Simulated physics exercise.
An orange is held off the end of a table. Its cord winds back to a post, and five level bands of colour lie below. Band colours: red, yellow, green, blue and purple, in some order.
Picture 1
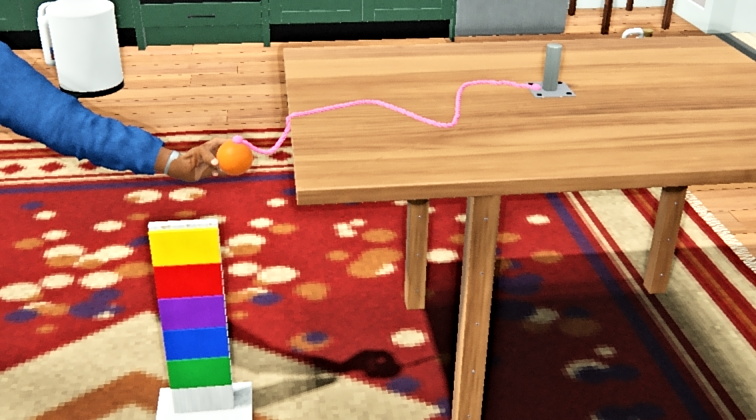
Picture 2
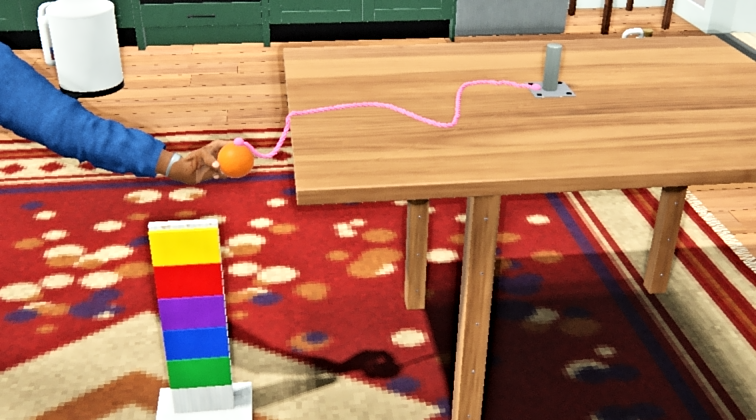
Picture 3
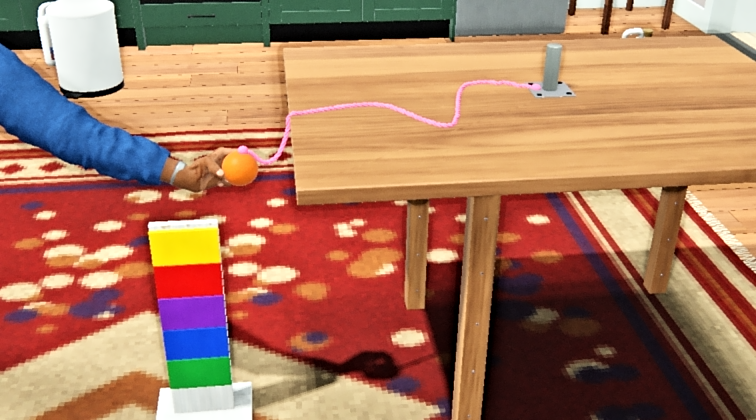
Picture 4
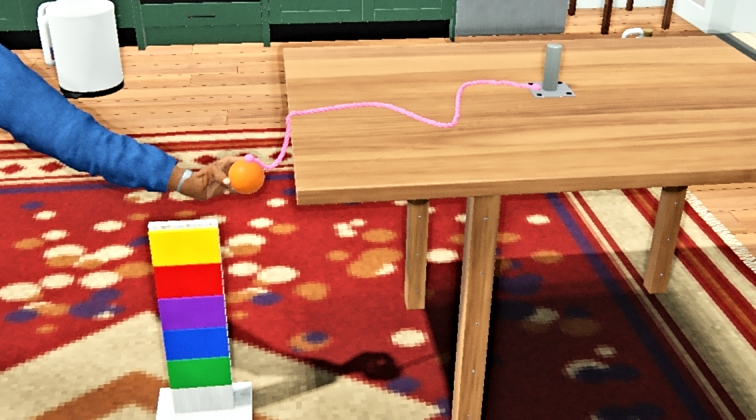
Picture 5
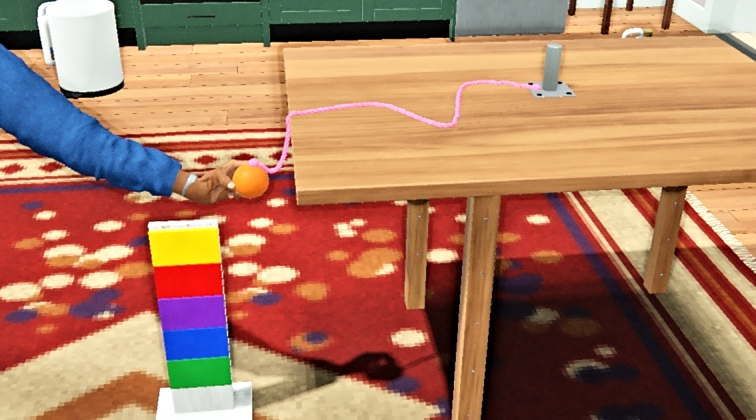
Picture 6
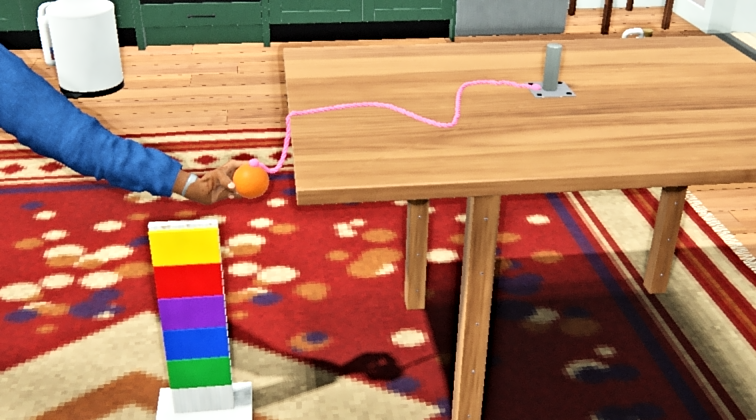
At first, a hand in a blue sleeve holds an orange ball just off the left end of a wooden table, its pink cord winding back to a grey post, above a stack of coloured bands. The hand then lowers the ball slightly and shifts it a little right, and finally keeps it still.
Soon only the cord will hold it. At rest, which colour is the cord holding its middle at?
Purple.
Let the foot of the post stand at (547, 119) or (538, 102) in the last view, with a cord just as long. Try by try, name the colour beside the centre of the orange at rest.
Going case by case, it's blue and then blue.
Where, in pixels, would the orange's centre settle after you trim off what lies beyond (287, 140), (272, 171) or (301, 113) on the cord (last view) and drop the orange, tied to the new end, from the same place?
Cut 1: About (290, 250). Cut 2: About (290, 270). Cut 3: About (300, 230).
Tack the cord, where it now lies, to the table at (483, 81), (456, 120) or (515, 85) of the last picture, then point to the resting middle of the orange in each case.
Pixel spots, one per try: About (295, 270), (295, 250), (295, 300).
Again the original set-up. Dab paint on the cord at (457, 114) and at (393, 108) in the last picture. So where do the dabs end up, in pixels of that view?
First: (384, 102). Second: (289, 120).
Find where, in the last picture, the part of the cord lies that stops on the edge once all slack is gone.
Look near (397, 109).
A little later, orange near (290, 277); level with red.
Next, orange near (314, 290); level with purple.
When it is over, orange near (297, 297); level with purple. Its middle rests at the purple band.
